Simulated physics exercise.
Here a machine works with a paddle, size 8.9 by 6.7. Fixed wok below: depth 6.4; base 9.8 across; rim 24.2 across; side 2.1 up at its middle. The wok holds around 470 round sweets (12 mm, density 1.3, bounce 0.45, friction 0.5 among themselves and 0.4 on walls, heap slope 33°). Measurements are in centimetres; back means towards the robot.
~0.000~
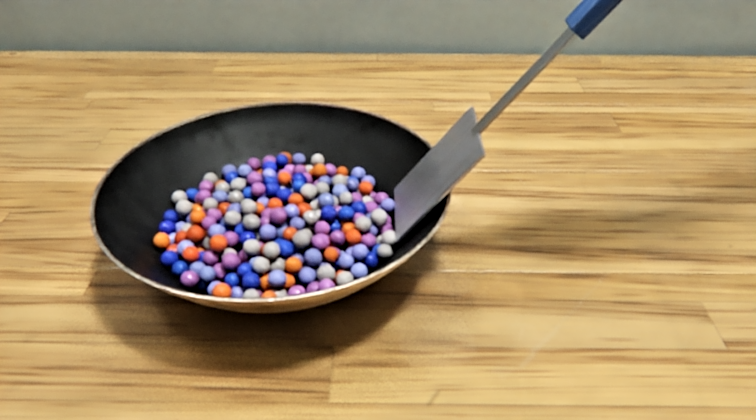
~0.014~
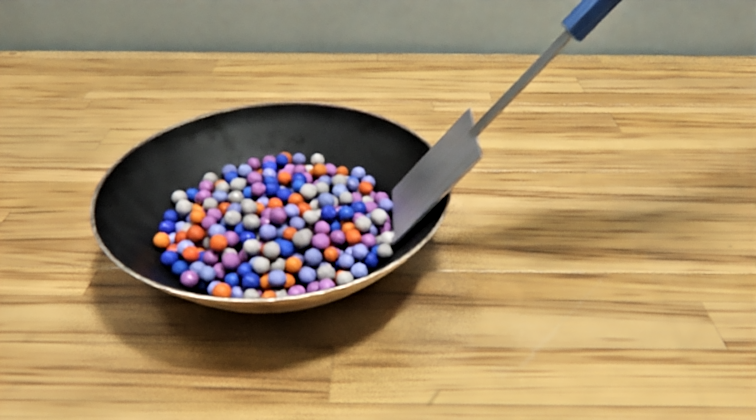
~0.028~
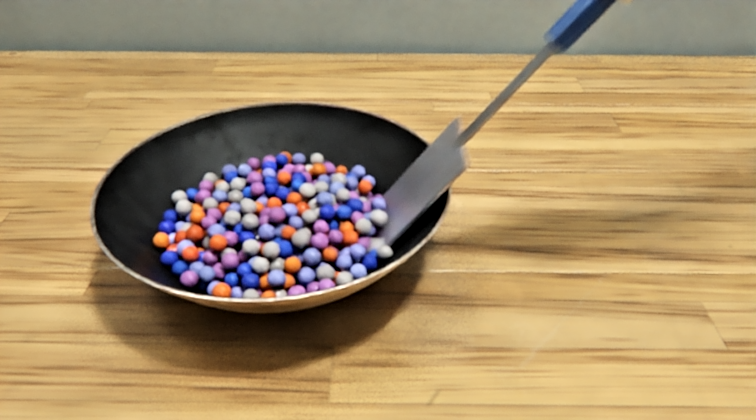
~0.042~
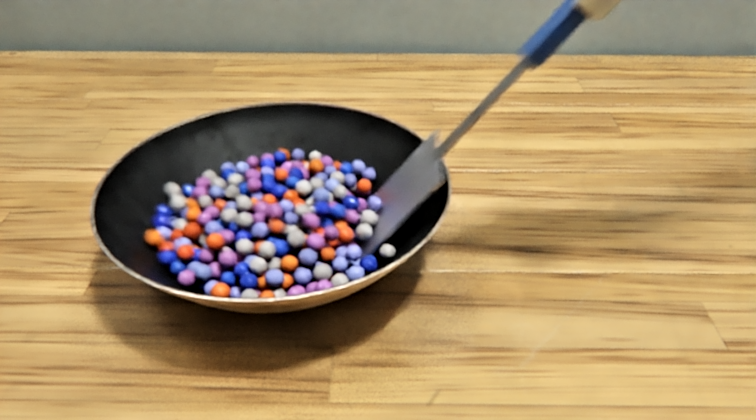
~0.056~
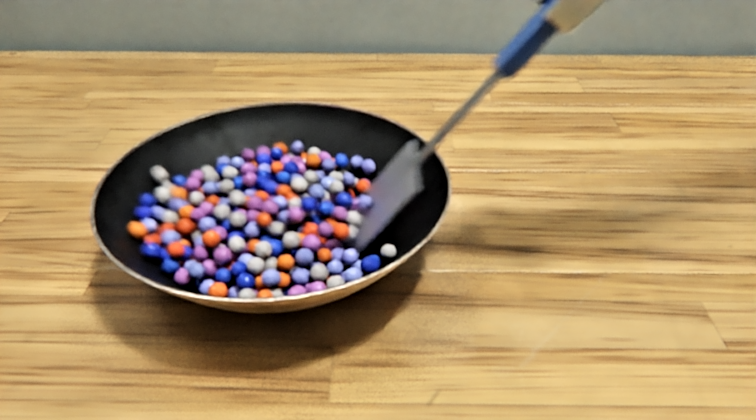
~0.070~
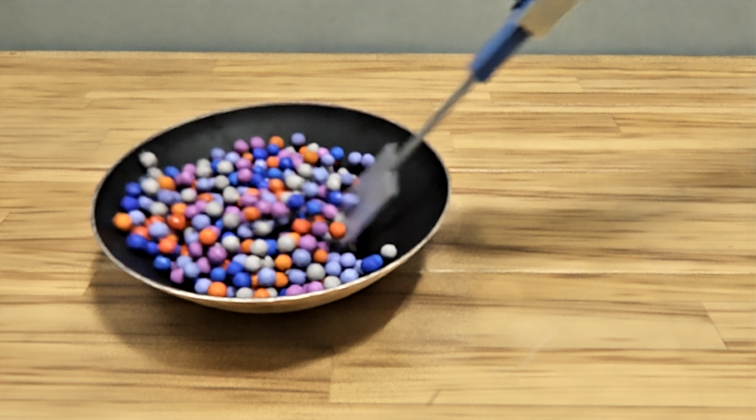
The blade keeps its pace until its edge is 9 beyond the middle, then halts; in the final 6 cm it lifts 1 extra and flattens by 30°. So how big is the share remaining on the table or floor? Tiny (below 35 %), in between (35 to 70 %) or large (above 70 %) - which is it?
In between, so 35 to 70 %.
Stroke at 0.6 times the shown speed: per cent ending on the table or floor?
The share would be near 30 in a hundred.
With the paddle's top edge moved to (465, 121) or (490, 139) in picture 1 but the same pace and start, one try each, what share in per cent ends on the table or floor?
Some 45 per cent, then some 40 per cent.
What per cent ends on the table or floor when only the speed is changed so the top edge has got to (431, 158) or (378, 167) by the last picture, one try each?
Around 25 per cent, then around 45 per cent.
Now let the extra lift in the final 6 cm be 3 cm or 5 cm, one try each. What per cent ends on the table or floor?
Result, in order: Approx. 40 % and 40 %.
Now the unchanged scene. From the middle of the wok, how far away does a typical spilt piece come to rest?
Distance, approx.: 28 cm.
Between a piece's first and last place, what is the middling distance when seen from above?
Roughly 8 cm.
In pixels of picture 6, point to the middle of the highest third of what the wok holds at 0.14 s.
Near (179, 188).
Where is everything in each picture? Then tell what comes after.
The first picture shows paddle top edge at (478, 129), sloping 53°; upper third of the load around (282, 213), from x 160 to 390, top at y 160; 473 in the wok.
The second picture shows paddle top edge at (476, 131), sloping 53°; upper third of the load around (282, 213), from x 160 to 390, top at y 160.
The third picture shows paddle top edge at (462, 140), sloping 53°; upper third of the load around (281, 212), from x 160 to 385, top at y 160.
The fourth picture shows paddle top edge at (439, 154), sloping 53°; upper third of the load around (277, 210), from x 155 to 385, top at y 155.
The fifth picture shows paddle top edge at (416, 163), sloping 53°; upper third of the load around (265, 204), from x 140 to 390, top at y 150.
The sixth picture shows paddle top edge at (393, 167), sloping 53°; upper third of the load around (249, 200), from x 125 to 390, top at y 140; 473 in the wok.
After 0.10 s, sloping 53°, highest piece 8 above the table; 473 in the wok.
After 0.14 s, sloping 44°, highest piece 9 above the table; 469 in the wok, 4 on the blade or in flight.
After 0.35 s, sloping 23°, highest piece 16 above the table; 272 in the wok, 72 on the table or floor, 129 on the blade or in flight.
After 1.40 s, sloping 23°, highest piece 6 above the table; 271 in the wok, 202 on the table or floor.
At rest, 271 in the wok, 202 on the table or floor. That is 43 % on the table or floor.
